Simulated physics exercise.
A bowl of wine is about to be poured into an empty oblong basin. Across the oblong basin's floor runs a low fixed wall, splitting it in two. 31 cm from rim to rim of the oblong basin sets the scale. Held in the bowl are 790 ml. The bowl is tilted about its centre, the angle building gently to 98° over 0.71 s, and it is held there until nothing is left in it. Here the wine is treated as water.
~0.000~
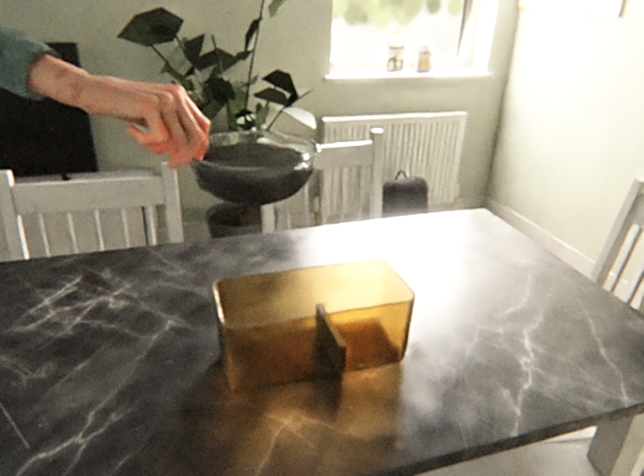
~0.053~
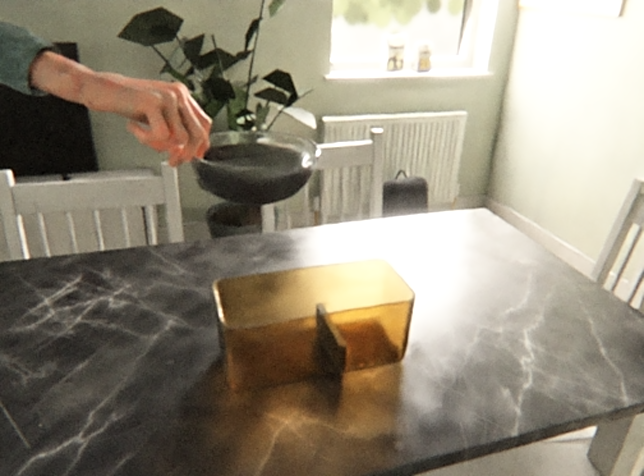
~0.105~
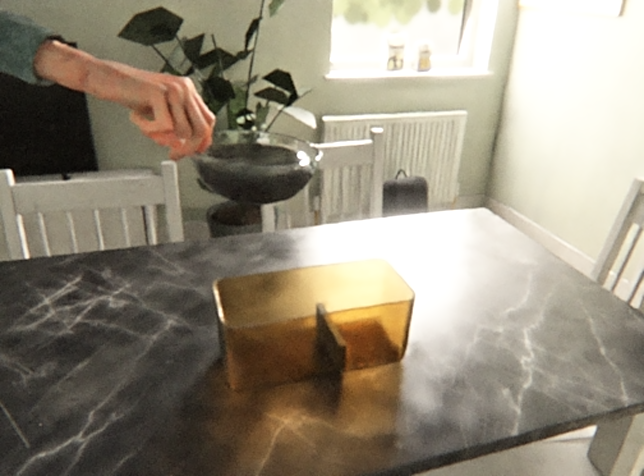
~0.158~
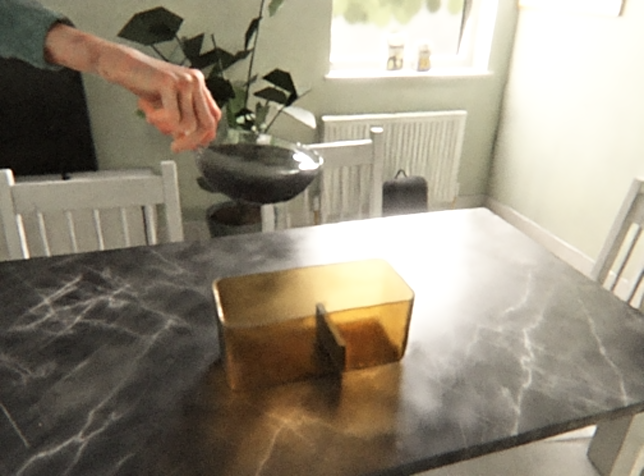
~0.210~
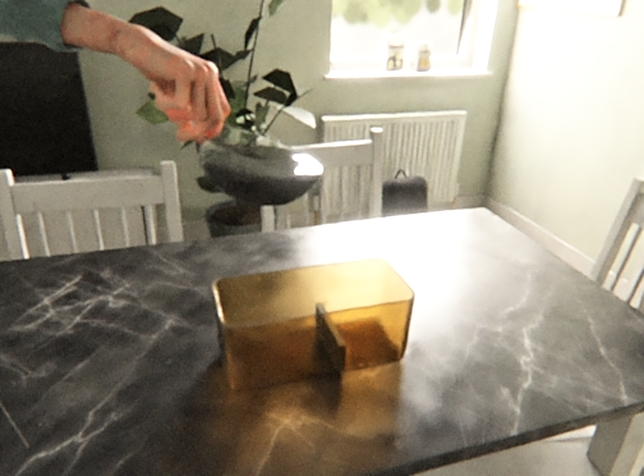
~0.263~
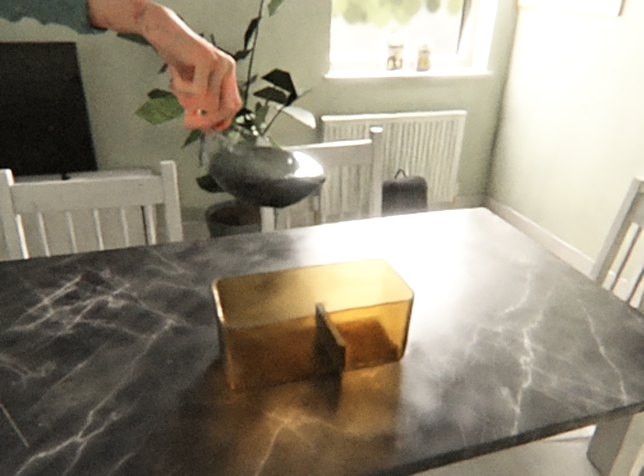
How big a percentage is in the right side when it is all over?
Roughly 59 per cent is in the right side.
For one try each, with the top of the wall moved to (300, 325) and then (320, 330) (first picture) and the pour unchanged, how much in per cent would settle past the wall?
Some 85 in a hundred, then some 65 in a hundred.
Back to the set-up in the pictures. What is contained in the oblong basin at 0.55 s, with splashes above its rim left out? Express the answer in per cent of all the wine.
Around 28 percent.
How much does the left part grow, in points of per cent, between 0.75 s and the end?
It comes to some 18 per cent.
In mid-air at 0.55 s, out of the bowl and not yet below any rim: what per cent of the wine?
At that moment, about 60 percent.
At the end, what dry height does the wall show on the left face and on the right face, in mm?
Left: Roughly 40 mm; right: Roughly 20 mm.
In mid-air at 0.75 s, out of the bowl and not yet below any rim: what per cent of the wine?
Around 16 percent of it is airborne.
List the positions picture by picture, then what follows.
It leans 0°; its right rim is at (315, 145); the wine meets the walls at (192, 162) and (310, 154); the oblong basin's rim runs from (217, 304) to (401, 278); the wall's top is at (330, 324), in the first picture.
It leans 1°; its right rim is at (316, 147); the wine meets the walls at (193, 162) and (311, 155), in the second picture.
It leans 5°; its right rim is at (317, 150); the wine meets the walls at (194, 159) and (312, 157), in the third picture.
It leans 12°; its right rim is at (318, 157); the wine meets the walls at (196, 157) and (313, 159), in the fourth picture.
It leans 20°; its right rim is at (318, 166); the wine meets the walls at (200, 156) and (316, 160), in the fifth picture.
It leans 30°; its right rim is at (317, 176); the wine meets the walls at (205, 158) and (310, 167); 5 per cent is over the edge, in the sixth picture.
Then, 0.55 s in, the tilt is 86° and 12 per cent is still to pour, 1 is left of the wall and 27 right of it.
Then, 0.75 s in, the tilt is 98° and 0 per cent is still to pour, 17 is left of the wall and 64 right of it.
Then, 0.97 s in, the tilt is 98° and 0 per cent is still to pour, 28 is left of the wall and 65 right of it.
Then, 1.21 s in, the tilt is 98° and 0 per cent is still to pour, 34 is left of the wall and 60 right of it.
Finally, 35 per cent lies left of the wall, 59 right of it and 6 outside.
